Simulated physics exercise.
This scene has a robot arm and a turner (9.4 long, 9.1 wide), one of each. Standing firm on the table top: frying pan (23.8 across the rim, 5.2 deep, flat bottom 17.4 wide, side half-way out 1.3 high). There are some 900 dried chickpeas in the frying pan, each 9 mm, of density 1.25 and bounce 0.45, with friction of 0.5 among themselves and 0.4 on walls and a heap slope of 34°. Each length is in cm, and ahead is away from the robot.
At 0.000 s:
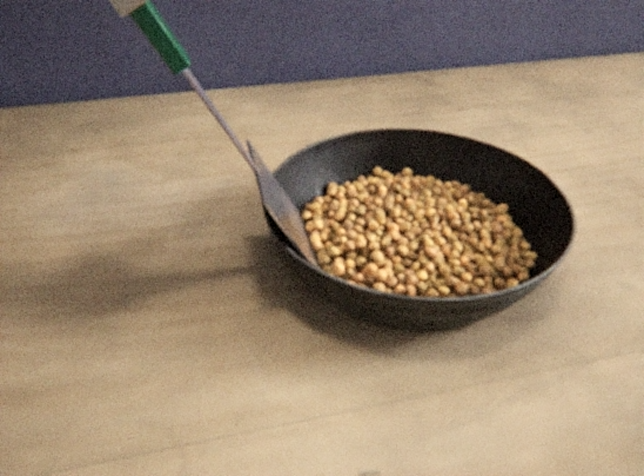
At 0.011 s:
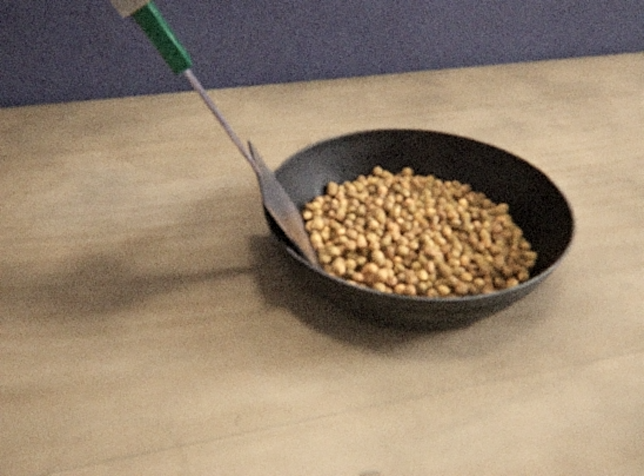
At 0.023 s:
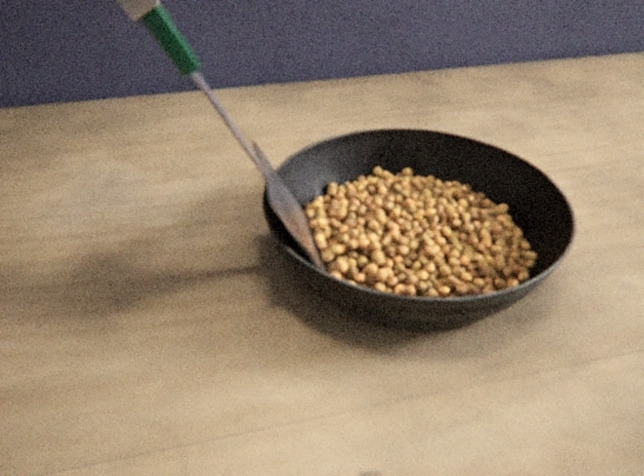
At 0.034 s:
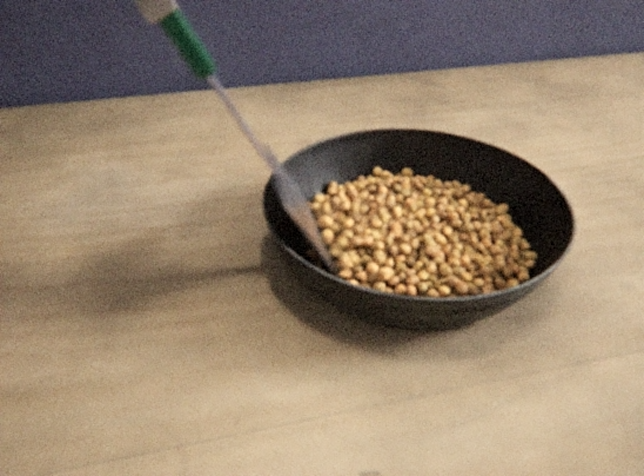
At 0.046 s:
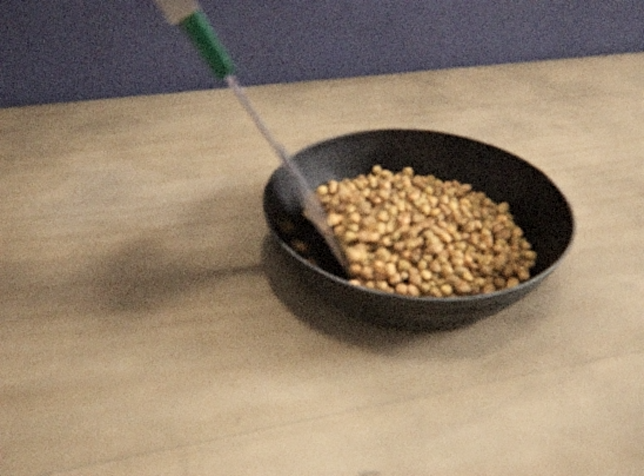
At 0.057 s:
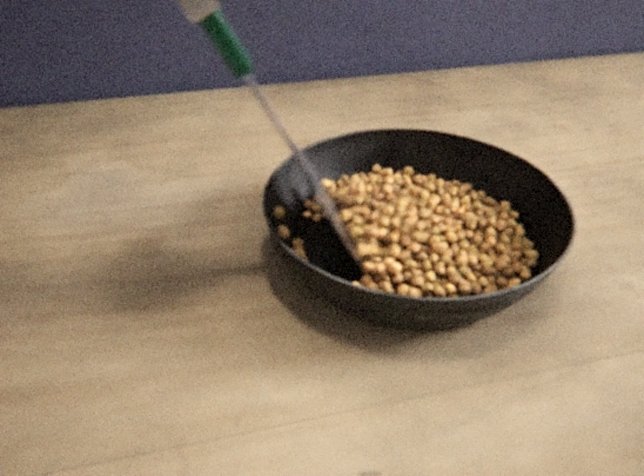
In the video, a green-handled turner rests at the left side of a black frying pan full of chickpeas on a wooden table, then moves a short way right, pushing into the pile and exposing some of the pan's bottom.
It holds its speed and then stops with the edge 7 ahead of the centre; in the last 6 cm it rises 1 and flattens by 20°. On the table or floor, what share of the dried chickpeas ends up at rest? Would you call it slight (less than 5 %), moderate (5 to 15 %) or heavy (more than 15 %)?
I would call it moderate, 5 to 15 %.
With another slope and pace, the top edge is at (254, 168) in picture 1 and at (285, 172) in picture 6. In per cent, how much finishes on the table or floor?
It comes to something like 0 %, give or take.
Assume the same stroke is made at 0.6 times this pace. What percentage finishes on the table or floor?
I'd put it around 0 per cent.
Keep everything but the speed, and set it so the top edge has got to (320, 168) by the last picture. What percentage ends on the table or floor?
Share: Roughly 15 %.
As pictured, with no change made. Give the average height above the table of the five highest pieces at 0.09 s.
They are near 7 cm up.
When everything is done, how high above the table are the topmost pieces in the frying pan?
Some 6.0 cm above the table.
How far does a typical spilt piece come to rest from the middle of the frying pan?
The answer is around 20 cm.
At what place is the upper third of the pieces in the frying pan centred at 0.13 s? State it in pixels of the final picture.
Roughly pixel (456, 209).
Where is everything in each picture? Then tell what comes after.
The first picture shows turner top edge at (254, 168), sloping 63°; upper third of the load around (408, 230), from x 305 to 530, top at y 170; 900 in the frying pan.
The second picture shows turner top edge at (256, 168), sloping 63°; upper third of the load around (408, 230), from x 305 to 530, top at y 170.
The third picture shows turner top edge at (262, 170), sloping 63°; upper third of the load around (407, 230), from x 305 to 530, top at y 170.
The fourth picture shows turner top edge at (275, 171), sloping 63°; upper third of the load around (404, 228), from x 305 to 530, top at y 170.
The fifth picture shows turner top edge at (291, 171), sloping 63°; upper third of the load around (400, 226), from x 290 to 530, top at y 170.
The sixth picture shows turner top edge at (306, 169), sloping 63°; upper third of the load around (404, 221), from x 280 to 535, top at y 170; 900 in the frying pan.
After 0.09 s, sloping 63°, highest piece 9 above the table; 900 in the frying pan.
After 0.13 s, sloping 56°, highest piece 12 above the table; 898 in the frying pan, 2 on the blade or in flight.
After 0.35 s, sloping 43°, highest piece 6 above the table; 822 in the frying pan, 70 on the table or floor, 8 on the blade or in flight.
After 1.40 s, sloping 43°, highest piece 6 above the table; 822 in the frying pan, 78 on the table or floor.
At rest, 822 in the frying pan, 78 on the table or floor. That is 9 % on the table or floor.
